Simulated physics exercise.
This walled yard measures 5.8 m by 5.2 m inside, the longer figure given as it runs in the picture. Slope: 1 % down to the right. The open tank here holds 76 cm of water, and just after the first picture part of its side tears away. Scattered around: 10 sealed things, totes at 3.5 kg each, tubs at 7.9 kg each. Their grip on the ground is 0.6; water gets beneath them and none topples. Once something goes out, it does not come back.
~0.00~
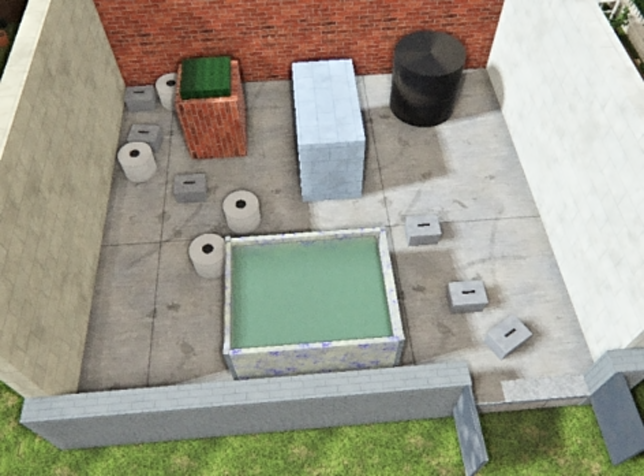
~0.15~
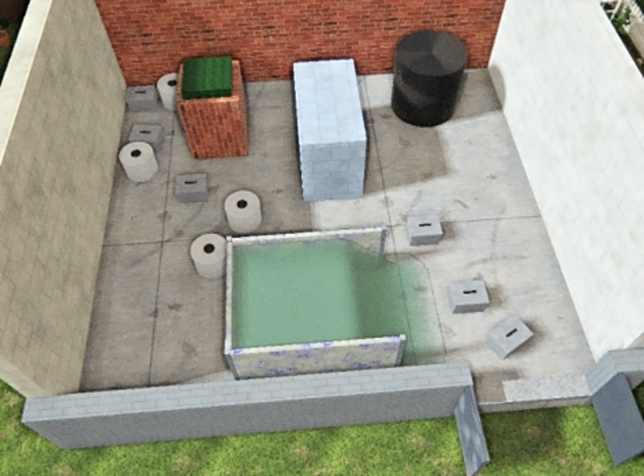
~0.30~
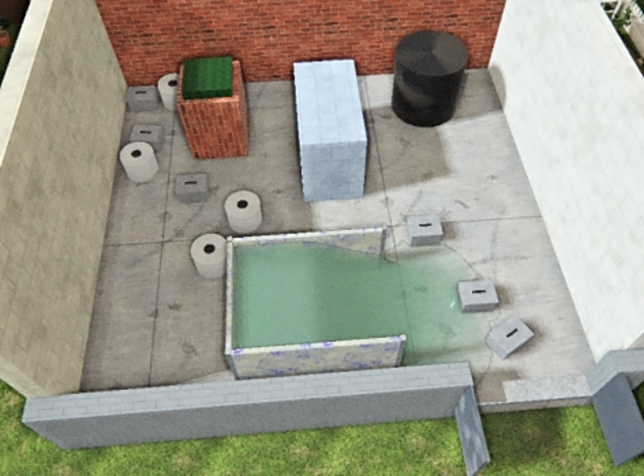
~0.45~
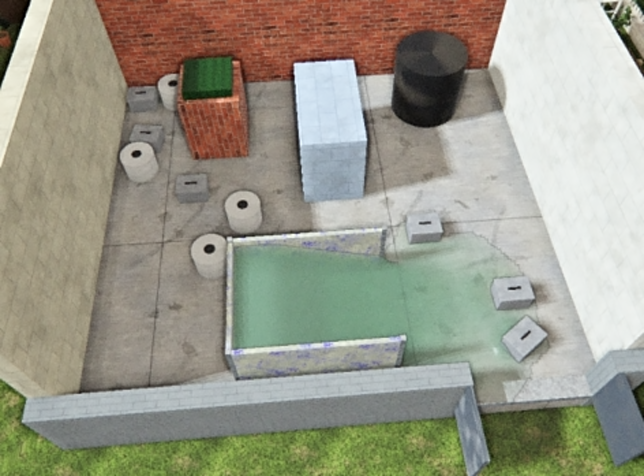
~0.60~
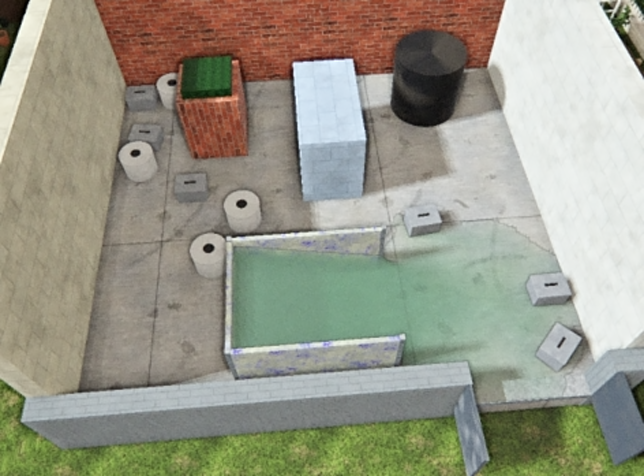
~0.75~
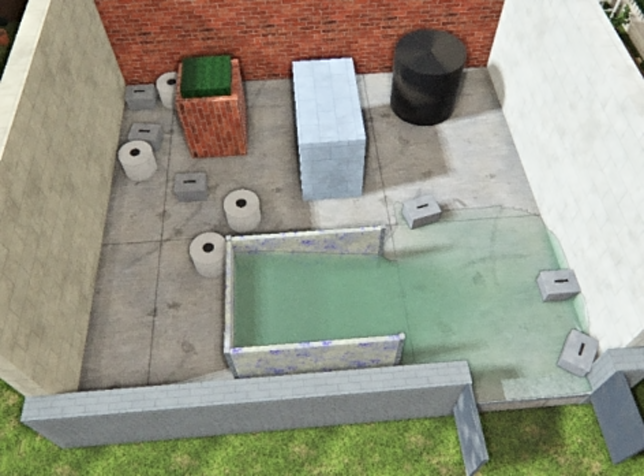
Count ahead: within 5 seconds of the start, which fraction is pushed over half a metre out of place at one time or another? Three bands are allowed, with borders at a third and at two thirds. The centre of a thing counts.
That would be less than a third of them.
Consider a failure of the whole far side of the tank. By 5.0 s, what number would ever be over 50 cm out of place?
Then 7 of them would.
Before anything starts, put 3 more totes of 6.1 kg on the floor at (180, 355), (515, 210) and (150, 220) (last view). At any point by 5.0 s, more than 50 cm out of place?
Order as given: Stays inside it, goes farther, stays inside it.
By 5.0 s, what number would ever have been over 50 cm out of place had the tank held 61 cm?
3.
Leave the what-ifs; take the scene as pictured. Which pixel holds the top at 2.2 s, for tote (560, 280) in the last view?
Somewhere near (559, 254) in the last view.
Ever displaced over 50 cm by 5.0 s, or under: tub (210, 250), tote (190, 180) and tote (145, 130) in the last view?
The first is inside the limit, the second inside the limit, and the third inside the limit.
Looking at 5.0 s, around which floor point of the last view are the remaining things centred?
The average lands around (233, 169).
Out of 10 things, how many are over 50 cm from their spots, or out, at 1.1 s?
By then 3.
After 1.1 s 3 of 10 are over 50 cm from their spots; 2 afloat.
After 2.2 s 3 of 10 are over 50 cm from their spots; 1 afloat.
After 3.5 s 3 of 10 are over 50 cm from their spots; 1 afloat.
After 5.0 s 3 of 10 are over 50 cm from their spots, and 3 have been at some point; 2 afloat.
